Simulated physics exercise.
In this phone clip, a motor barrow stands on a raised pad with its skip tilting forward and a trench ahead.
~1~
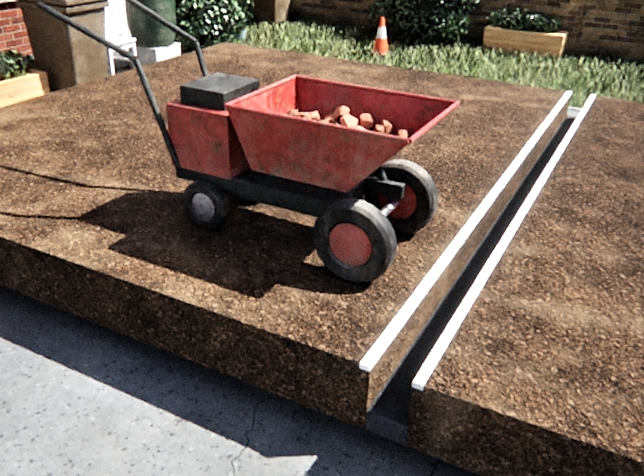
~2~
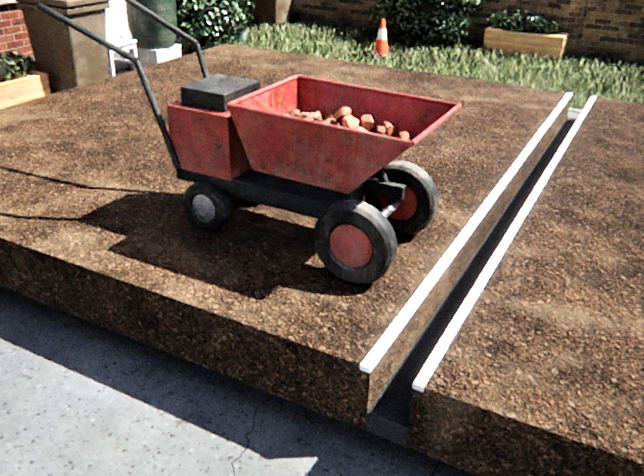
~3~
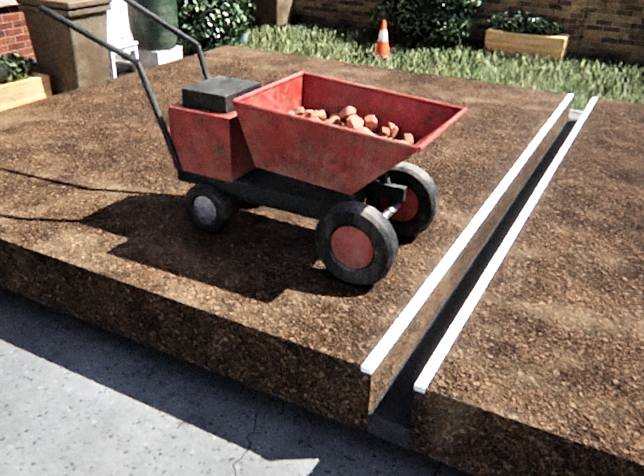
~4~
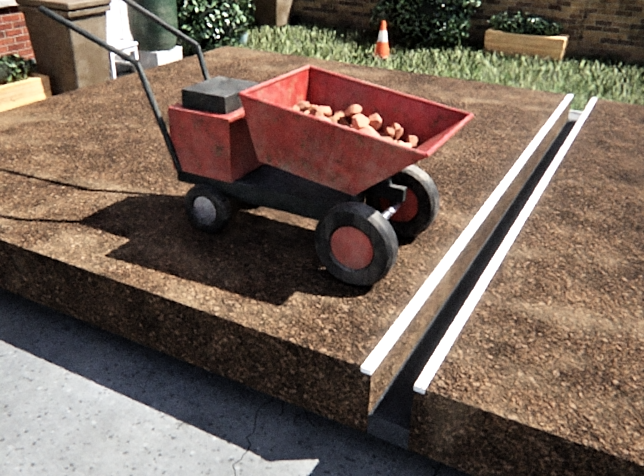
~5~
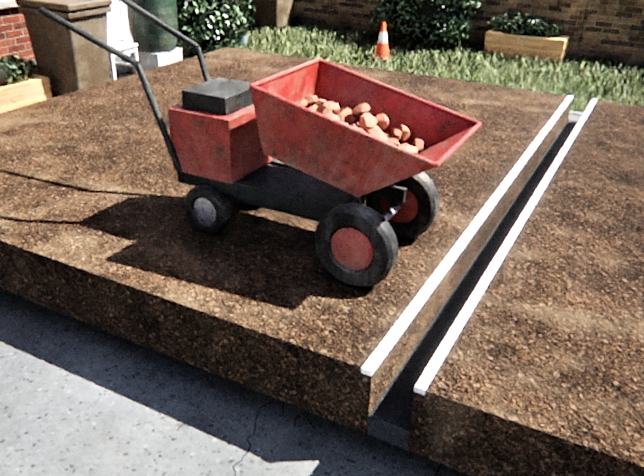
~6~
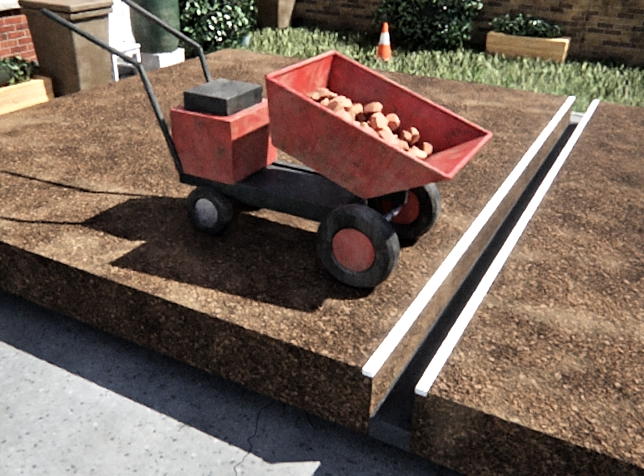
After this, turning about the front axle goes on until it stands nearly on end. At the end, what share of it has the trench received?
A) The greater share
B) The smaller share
B, the smaller share.
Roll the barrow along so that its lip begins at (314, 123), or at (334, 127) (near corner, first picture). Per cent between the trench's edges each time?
The share would be near 50 percent, and then near 60 percent.
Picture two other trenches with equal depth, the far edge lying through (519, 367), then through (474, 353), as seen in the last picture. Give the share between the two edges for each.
90 %, then 10 %.
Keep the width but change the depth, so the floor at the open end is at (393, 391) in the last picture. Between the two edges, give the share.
Estimate: Approx. 0 in a hundred.
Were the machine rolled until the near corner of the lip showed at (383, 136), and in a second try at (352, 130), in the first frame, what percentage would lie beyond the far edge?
Near 60 and 20 percent respectively.
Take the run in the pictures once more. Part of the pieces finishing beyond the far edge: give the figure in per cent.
It works out to close to 70 per cent.
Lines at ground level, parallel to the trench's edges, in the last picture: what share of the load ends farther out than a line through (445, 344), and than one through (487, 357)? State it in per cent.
First roughly 70 percent, then 60 percent.
Soon after the last picture, skip tipped steeply; all in the skip.
A little later, skip tipped right over; most in the skip; about a quarter beyond it; a stray few falling.
Later still, skip tipped right over; about a quarter in the skip; about two thirds beyond it.
At rest, skip tipped right over; about a quarter in the skip; none in or heaped over the trench; most beyond it.
